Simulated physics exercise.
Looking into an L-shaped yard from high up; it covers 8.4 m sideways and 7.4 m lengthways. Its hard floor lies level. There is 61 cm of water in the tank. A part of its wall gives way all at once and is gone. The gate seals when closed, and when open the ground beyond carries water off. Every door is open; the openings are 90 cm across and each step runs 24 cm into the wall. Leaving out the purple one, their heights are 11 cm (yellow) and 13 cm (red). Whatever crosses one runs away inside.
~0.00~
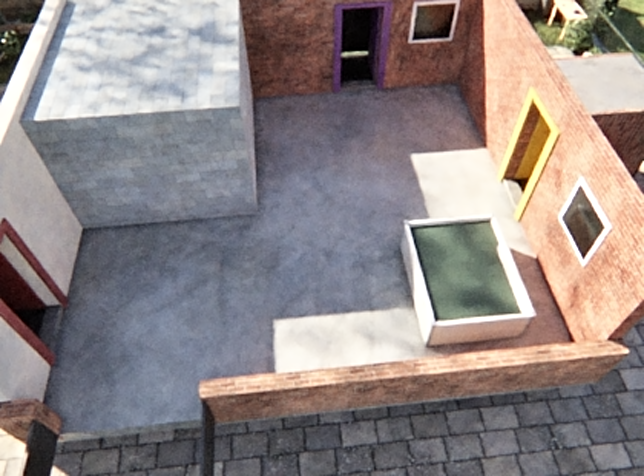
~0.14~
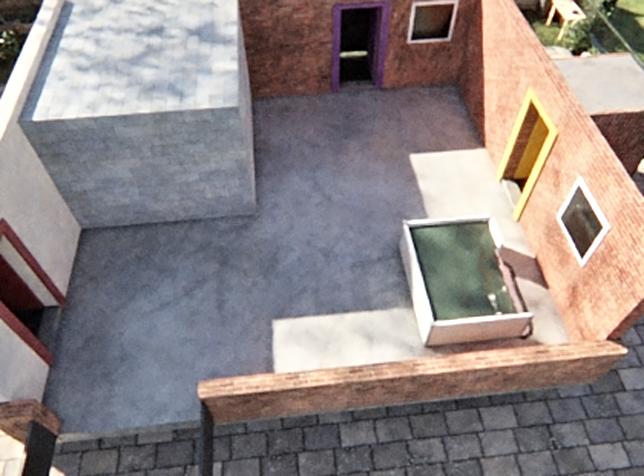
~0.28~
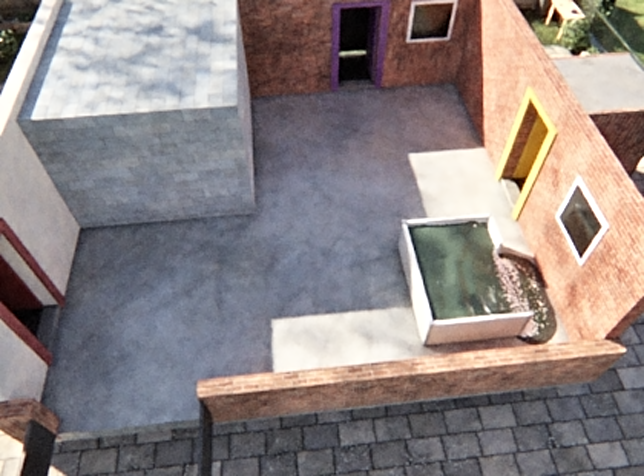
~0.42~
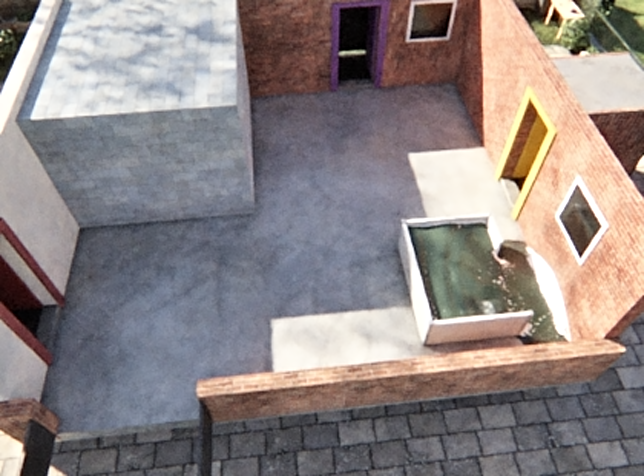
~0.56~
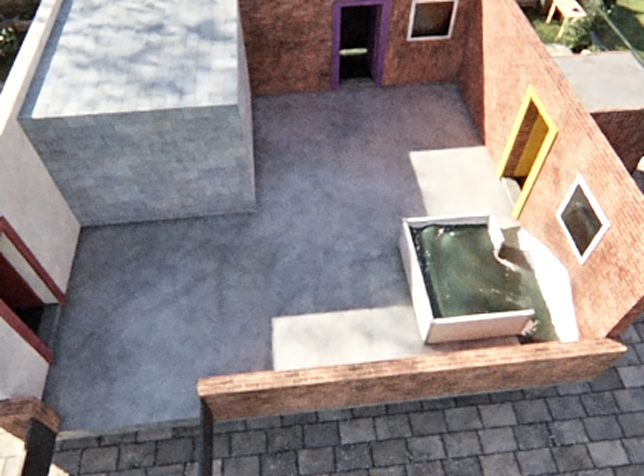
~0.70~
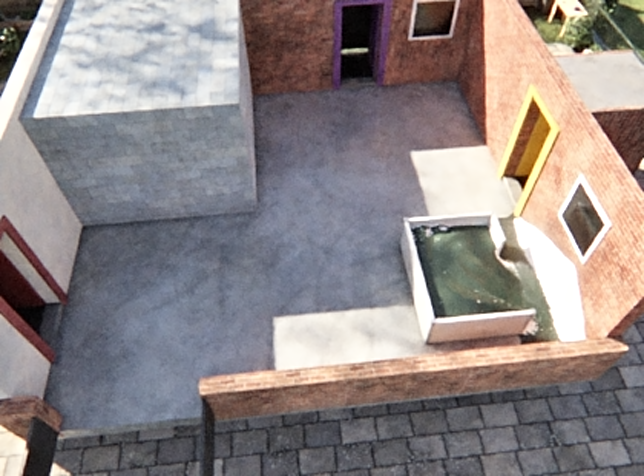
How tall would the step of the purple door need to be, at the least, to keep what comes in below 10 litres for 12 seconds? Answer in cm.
Close to 5.5 cm is just enough.
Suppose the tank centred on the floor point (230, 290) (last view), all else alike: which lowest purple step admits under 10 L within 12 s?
About 7.0 cm.
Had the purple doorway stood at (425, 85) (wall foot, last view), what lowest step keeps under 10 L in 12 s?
About 10.0 cm.
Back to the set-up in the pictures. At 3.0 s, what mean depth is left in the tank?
About 22 cm.
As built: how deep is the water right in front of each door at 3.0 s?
Depths in cm: Purple 0, yellow 7, red 0.
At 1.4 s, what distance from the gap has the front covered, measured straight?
About 3.4 m.
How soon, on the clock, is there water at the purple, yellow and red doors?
Purple 3.4 s, yellow 0.9 s, red 4.0 s.
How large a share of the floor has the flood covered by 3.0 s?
Near 40 per cent is wet.
After 1.4 s water covers 10 % of the floor, deepest (58 cm) near (576, 361); it has not reached the purple door.
After 3.0 s water covers 40 % of the floor, deepest (22 cm) near (576, 361); it has not reached the purple door.
After 12.0 s water covers 90 % of the floor, deepest (6 cm) near (554, 363); 3 cm at the purple door, 1 litre in over its 9 cm step.
At the purple door as built, the water arrived by 3.4 s and peaked near 9 cm at 3.8 s.
Run again over the same 12 s with other heights there, 14 litres in over 5 cm, 6 litres over 6.5 cm. The limit of 10 litres is kept from about 5.5 cm up.
